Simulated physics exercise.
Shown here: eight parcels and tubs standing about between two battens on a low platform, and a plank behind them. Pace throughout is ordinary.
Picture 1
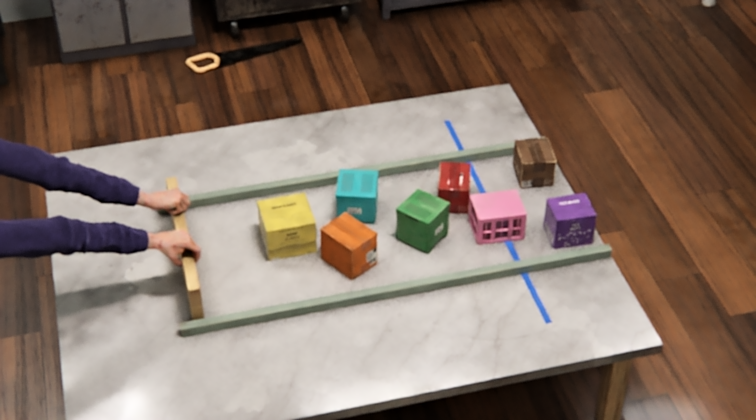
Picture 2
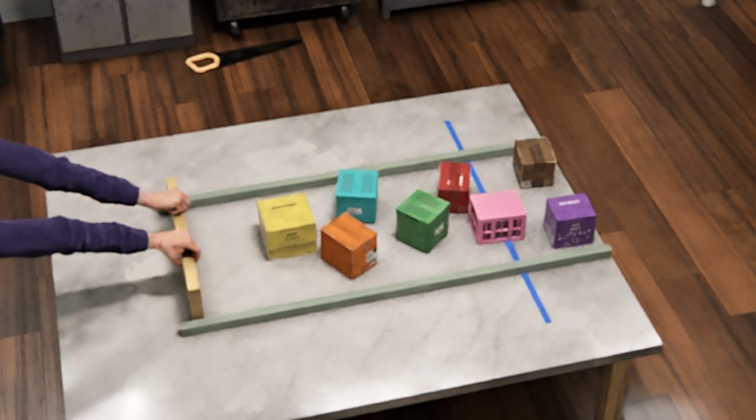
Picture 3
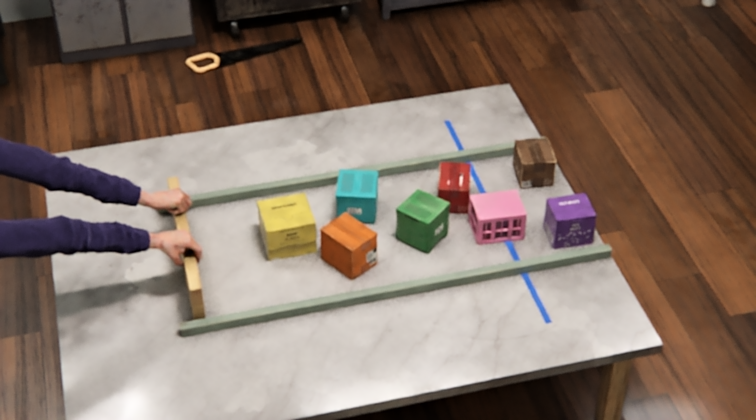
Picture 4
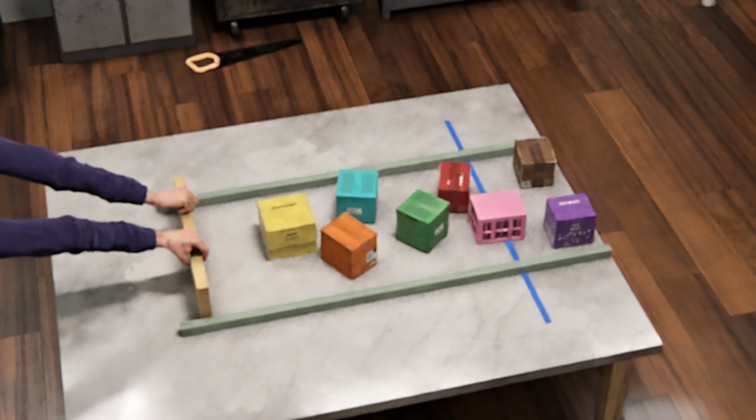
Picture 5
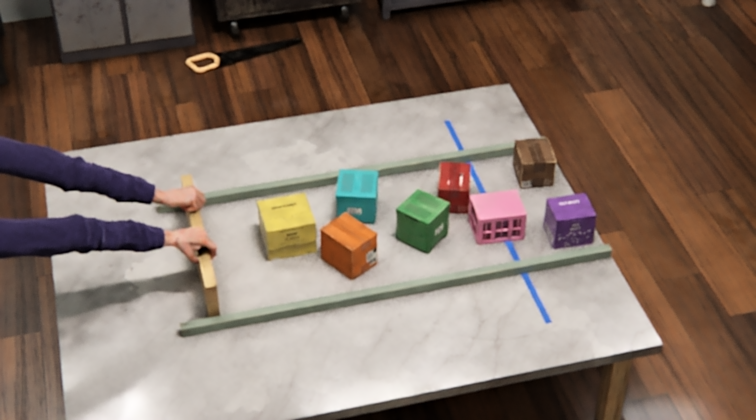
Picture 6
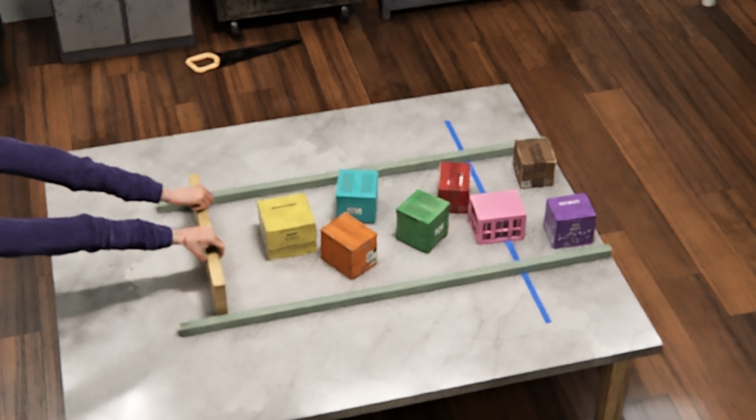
On a pale marble-patterned platform above a dark wooden floor, seen from a high, steady viewpoint, two green battens run lengthwise. Between them stand yellow, turquoise, orange, green, red, pink, brown and purple boxes, ordered roughly left to right, with blue tape crossing toward the right. Two purple-sleeved arms at left slide a wooden plank a short way rightward, while the boxes stay still.
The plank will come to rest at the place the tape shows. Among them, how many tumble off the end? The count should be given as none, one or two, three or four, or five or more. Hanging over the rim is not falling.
So the tally of ones that come down is three, perhaps four, really.
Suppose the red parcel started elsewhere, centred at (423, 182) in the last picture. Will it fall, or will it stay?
Outcome for the red parcel: It drops.
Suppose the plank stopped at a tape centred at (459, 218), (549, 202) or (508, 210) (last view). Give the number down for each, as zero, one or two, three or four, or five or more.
Going one by one, the answers are one or two, five or more and three or four.
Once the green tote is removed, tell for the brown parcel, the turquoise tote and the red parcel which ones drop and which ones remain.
The brown parcel tumbles off, the turquoise tote stays on, the red parcel does not fall.
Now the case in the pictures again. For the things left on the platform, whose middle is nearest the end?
Red parcel.
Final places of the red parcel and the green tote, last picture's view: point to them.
The first ends close to (542, 170), the second close to (561, 212).
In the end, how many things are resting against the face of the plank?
All in all, 3.
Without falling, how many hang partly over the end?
The answer comes to 0.
Soon after, none off yet; purple box at rest near (569, 221); brown parcel at rest near (534, 163); pink crate at rest near (497, 217).
In the end, the number that fall off is three or four; gone, pink crate, brown parcel and purple box.
